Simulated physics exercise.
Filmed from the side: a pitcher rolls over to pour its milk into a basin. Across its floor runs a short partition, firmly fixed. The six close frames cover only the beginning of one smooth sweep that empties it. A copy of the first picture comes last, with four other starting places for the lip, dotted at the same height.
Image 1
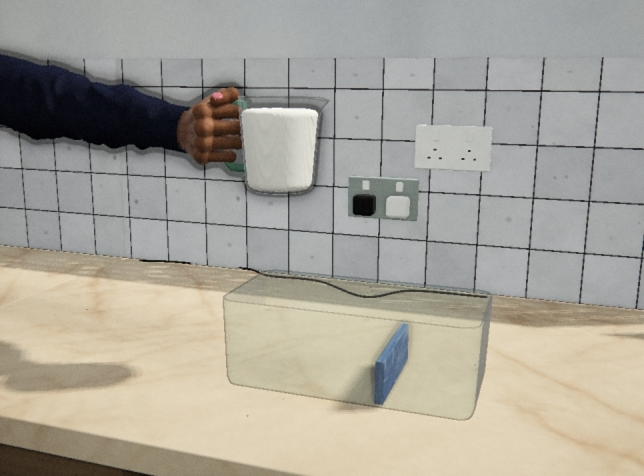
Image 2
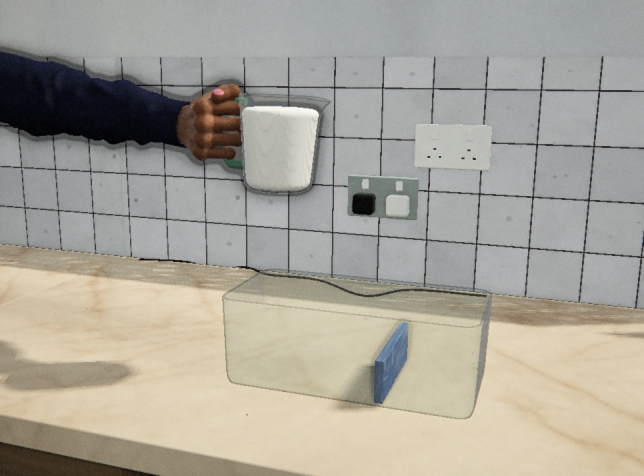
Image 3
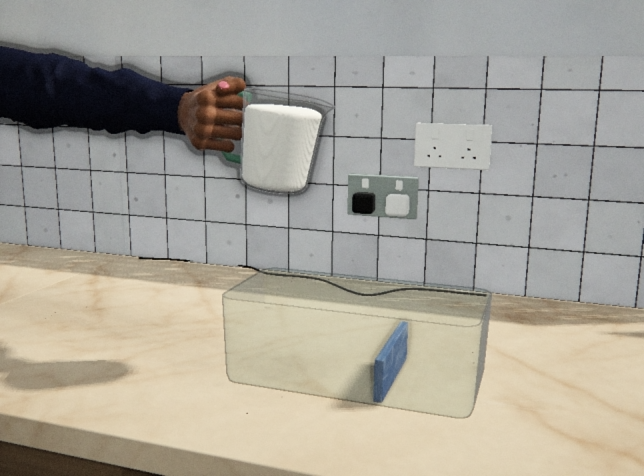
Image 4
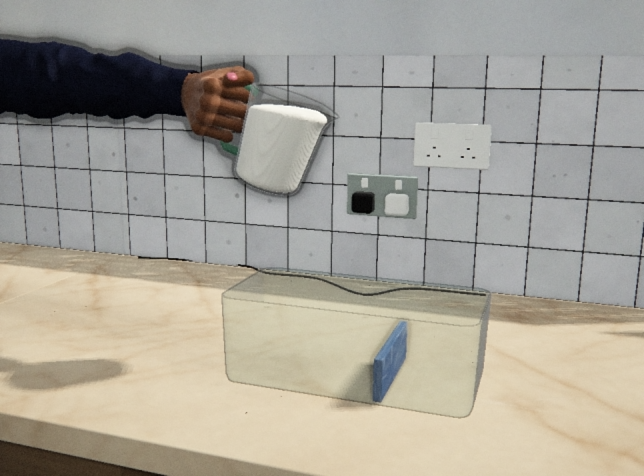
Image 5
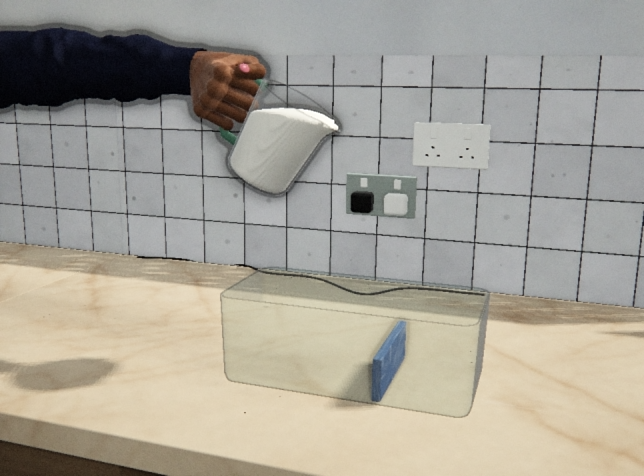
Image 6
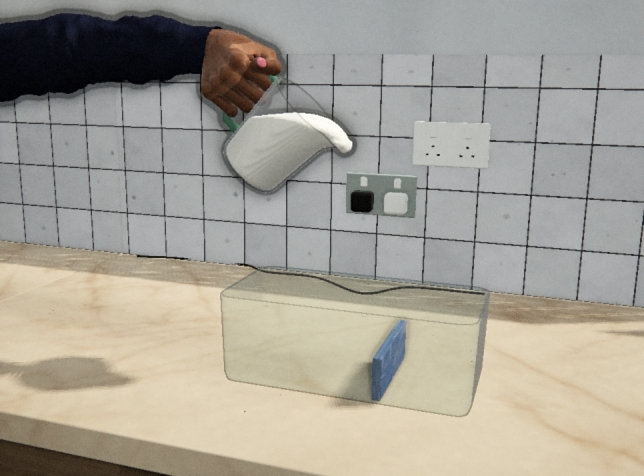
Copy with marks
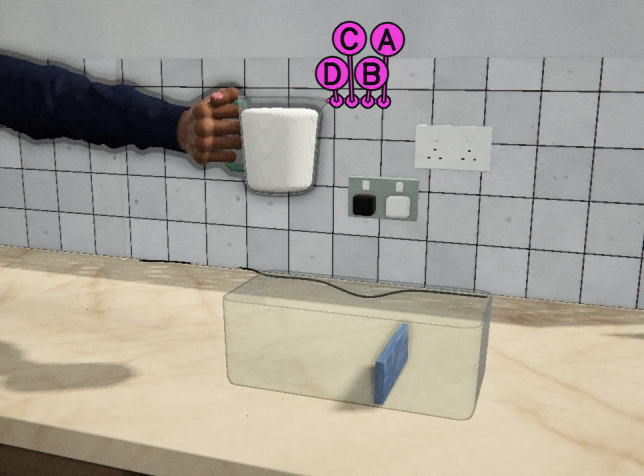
A hand held a clear pitcher of milk above a see-through basin with a short blue partition inside, then tilted it steadily to the right until the milk began coming over the lip.
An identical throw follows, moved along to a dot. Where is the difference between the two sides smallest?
The answer is spot D.
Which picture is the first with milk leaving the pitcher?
Picture 6.
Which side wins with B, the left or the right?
The right one.
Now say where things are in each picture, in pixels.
Upright, lip at (328, 100); basin from (229, 381) to (475, 419); top of the wall at (393, 341); nothing has left yet, in the first picture.
Tipped about 2°, lip at (329, 101); nothing has left yet, in the second picture.
Tipped about 9°, lip at (333, 107); nothing has left yet, in the third picture.
Tipped about 18°, lip at (338, 117); nothing has left yet, in the fourth picture.
Tipped about 31°, lip at (340, 131); nothing has left yet, in the fifth picture.
Tipped about 45°, lip at (340, 147); milk is over the lip, down to (346, 150), in the sixth picture.
On the marked copy, A at (383, 101); B at (367, 101); C at (352, 101); D at (336, 100).
If A is chosen, about 24 % ends left of the wall and 68 % right of it; 8 % is lost outside.
If B is chosen, about 10 % ends left of the wall and 85 % right of it; 5 % is lost outside.
If C is chosen, about 13 % ends left of the wall and 83 % right of it; 4 % is lost outside.
If D is chosen, about 47 % ends left of the wall and 50 % right of it; 3 % is lost outside.
